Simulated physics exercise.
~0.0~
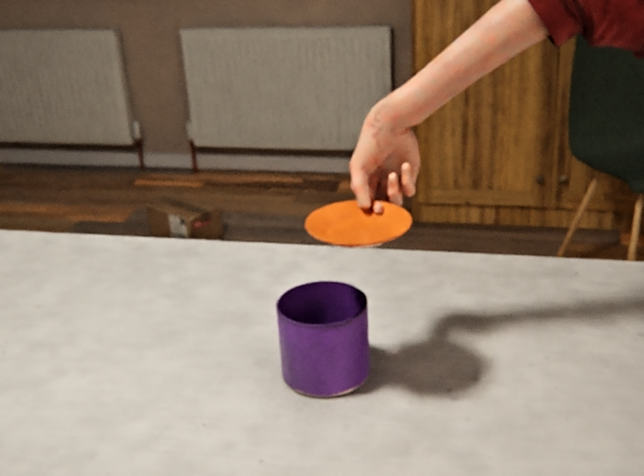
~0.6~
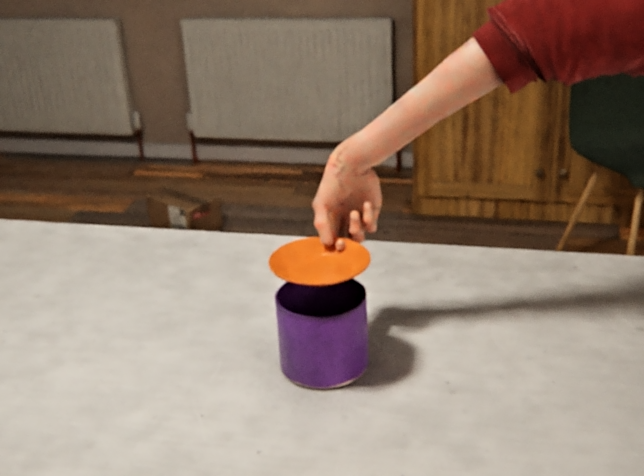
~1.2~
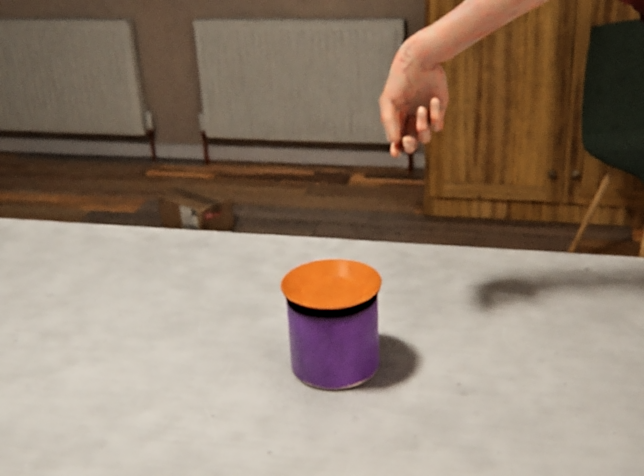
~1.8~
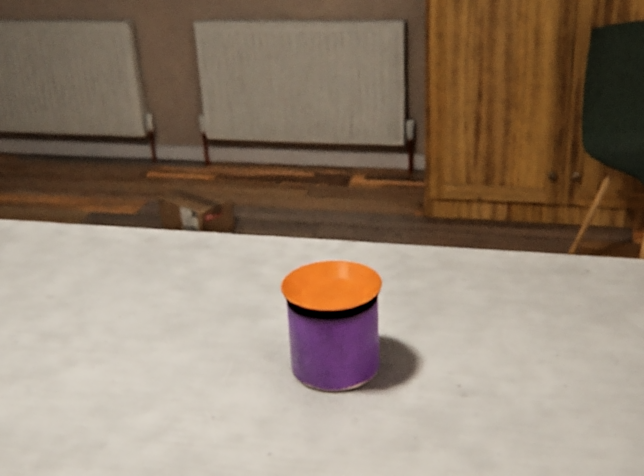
An orange disc is lowered by a hand onto a purple cup, covering its opening.
